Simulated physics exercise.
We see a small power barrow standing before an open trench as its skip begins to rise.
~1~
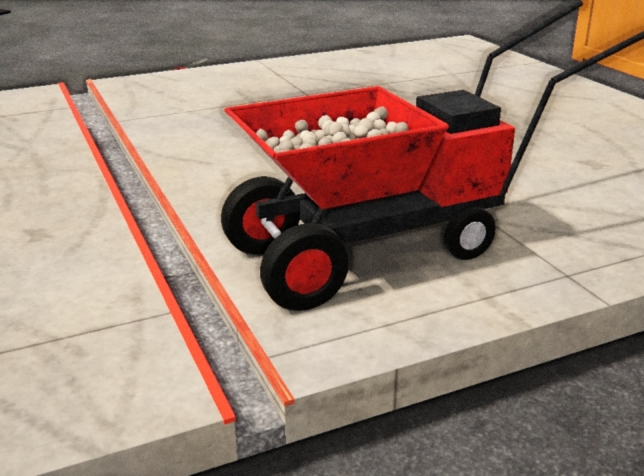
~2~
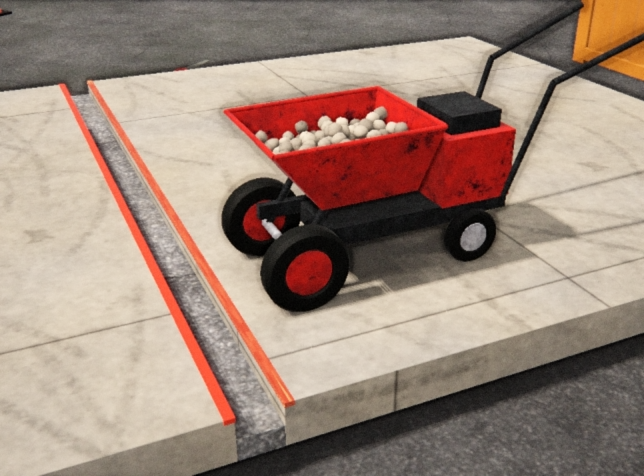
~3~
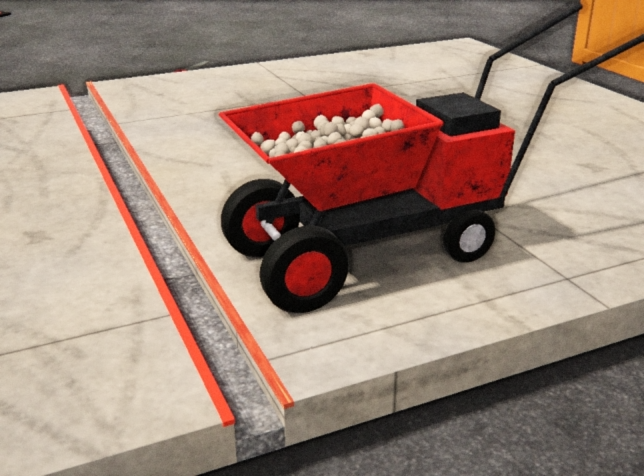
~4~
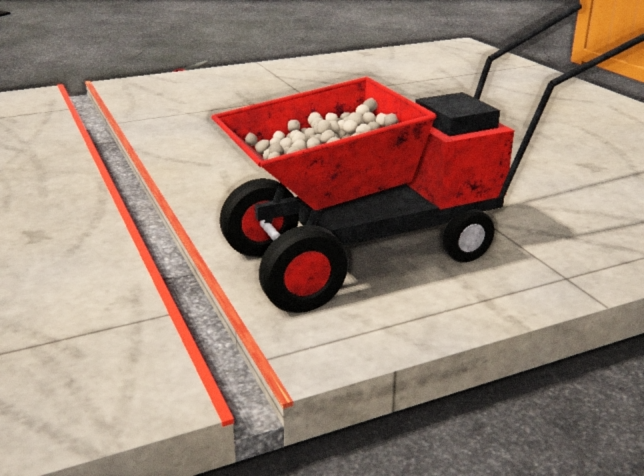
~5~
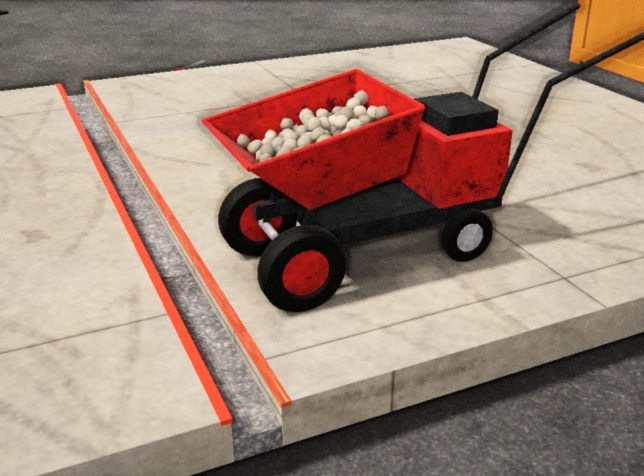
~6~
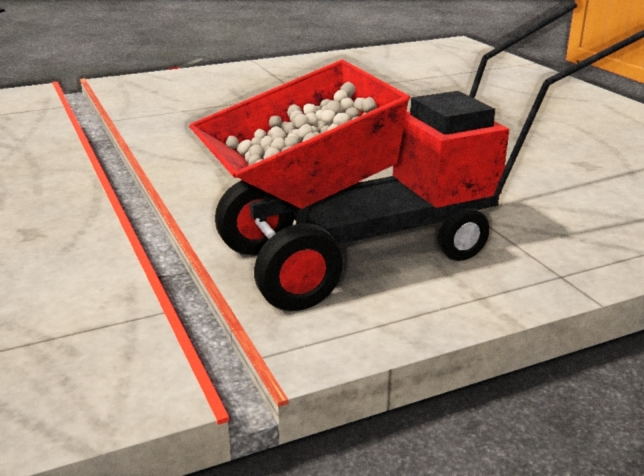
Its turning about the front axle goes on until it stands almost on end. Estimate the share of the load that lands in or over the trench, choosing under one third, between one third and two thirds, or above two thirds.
Trench gets below a third.
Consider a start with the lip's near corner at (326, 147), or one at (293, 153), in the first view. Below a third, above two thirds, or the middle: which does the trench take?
Try 1, the middle third; try 2, below one third.
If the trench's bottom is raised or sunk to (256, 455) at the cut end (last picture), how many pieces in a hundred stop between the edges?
I'd say roughly 0 in a hundred.
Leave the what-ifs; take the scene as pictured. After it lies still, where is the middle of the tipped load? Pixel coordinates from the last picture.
Resting centre, last picture - approx. (105, 309).
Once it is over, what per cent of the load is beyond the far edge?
It works out to roughly 95 percent.
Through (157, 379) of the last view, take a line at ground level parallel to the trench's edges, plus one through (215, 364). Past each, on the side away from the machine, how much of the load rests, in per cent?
Some 70 and some 100 per cent, respectively.
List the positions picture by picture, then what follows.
In the first picture, lip of the skip (275, 156), level; top of the load (343, 143), river pebbles; first edge of the trench (259, 352); far edge (204, 367), the trench under half as wide as the skip, and about half as deep as wide.
In the second picture, lip of the skip (274, 158), level; top of the load (343, 144).
In the third picture, lip of the skip (269, 161), tipped barely; top of the load (339, 143).
In the fourth picture, lip of the skip (261, 164), tipped a little; top of the load (350, 127).
In the fifth picture, lip of the skip (250, 169), tipped a little; top of the load (341, 122).
In the sixth picture, lip of the skip (236, 175), tipped clearly; top of the load (328, 117); first edge of the trench (253, 353); far edge (197, 367).
Just after the last frame, skip tipped steeply; every one in the skip.
A moment on, skip tipped steeply; the larger part in the skip; about a tenth beyond it; just a few falling.
Further on, skip tipped right over; roughly a quarter in the skip; the larger part beyond it.
When it is over, skip tipped right over; about a tenth in or heaped over the trench; almost all beyond it.
